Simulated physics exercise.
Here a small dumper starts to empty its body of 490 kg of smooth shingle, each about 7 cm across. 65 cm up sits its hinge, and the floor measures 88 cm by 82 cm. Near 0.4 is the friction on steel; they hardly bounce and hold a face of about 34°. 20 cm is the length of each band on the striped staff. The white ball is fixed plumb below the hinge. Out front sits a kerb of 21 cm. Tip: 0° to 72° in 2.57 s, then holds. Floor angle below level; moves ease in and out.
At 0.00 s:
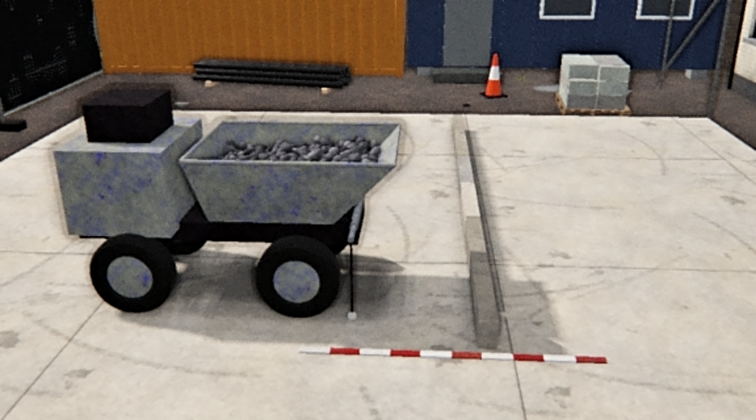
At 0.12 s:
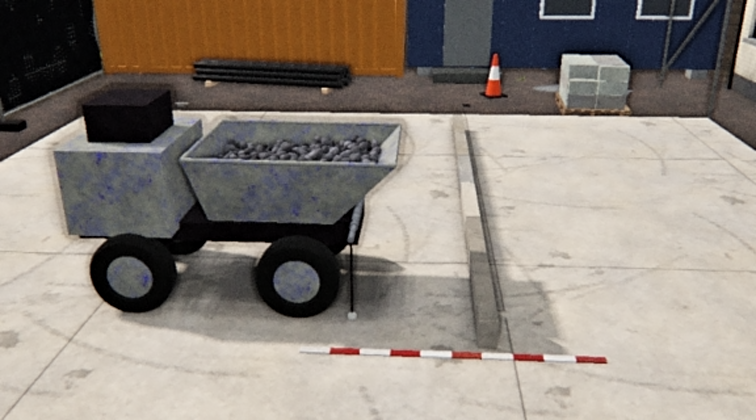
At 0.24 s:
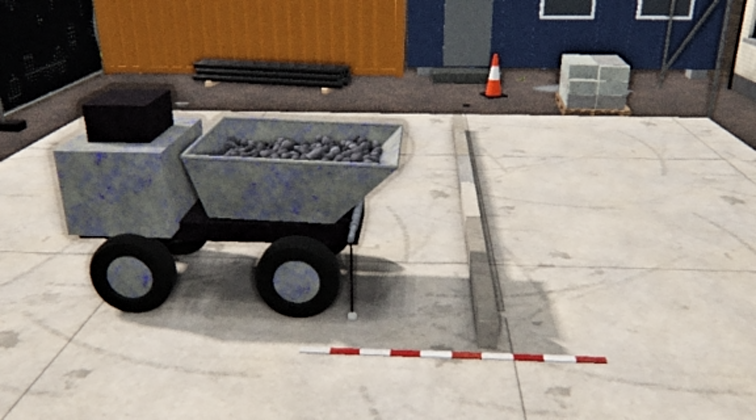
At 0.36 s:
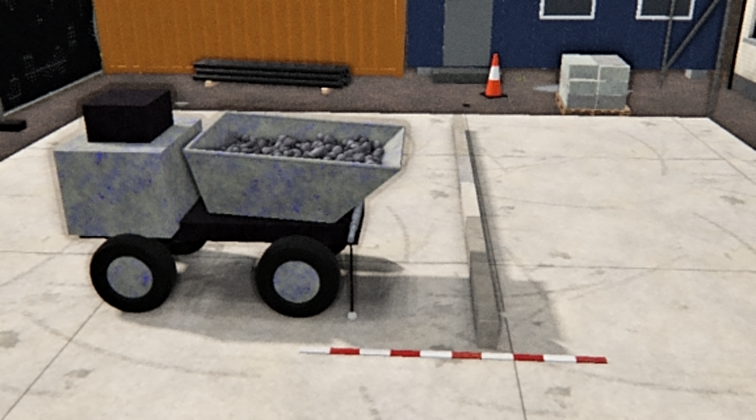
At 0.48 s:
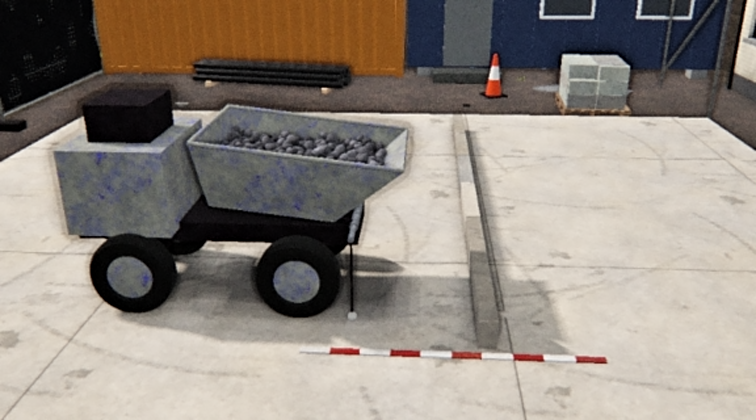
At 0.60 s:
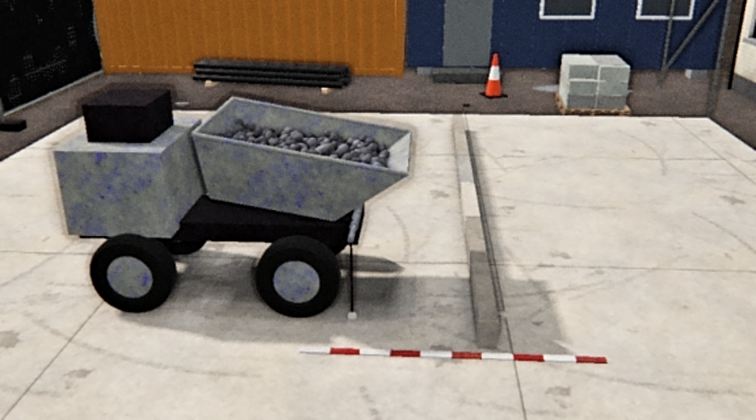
Grey dumper body full of dark, smooth stones slowly tilting up at its cab end while the vehicle stands on pale concrete.
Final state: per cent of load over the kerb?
Approximately 55 per cent.
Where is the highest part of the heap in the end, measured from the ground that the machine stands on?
Some 34 cm above that level.
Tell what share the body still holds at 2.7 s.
Estimate: Approx. 25 %.
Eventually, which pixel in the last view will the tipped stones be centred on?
I'd put it close to (498, 285).
After 1.9 s the floor is at 61°; 97 % in the body, 3 % on this side of the kerb; the foremost stones are at (461, 240).
After 2.7 s the floor is at 72°; 25 % in the body, 40 % on this side of the kerb, 35 % over the kerb; the foremost stones are at (615, 293).
After 3.0 s the floor is at 72°; 6 % in the body, 45 % on this side of the kerb, 48 % over the kerb; the foremost stones are at (682, 299).
After 5.5 s the floor is at 72°; 0 % in the body, 45 % on this side of the kerb, 55 % over the kerb; the foremost stones are at (732, 294).
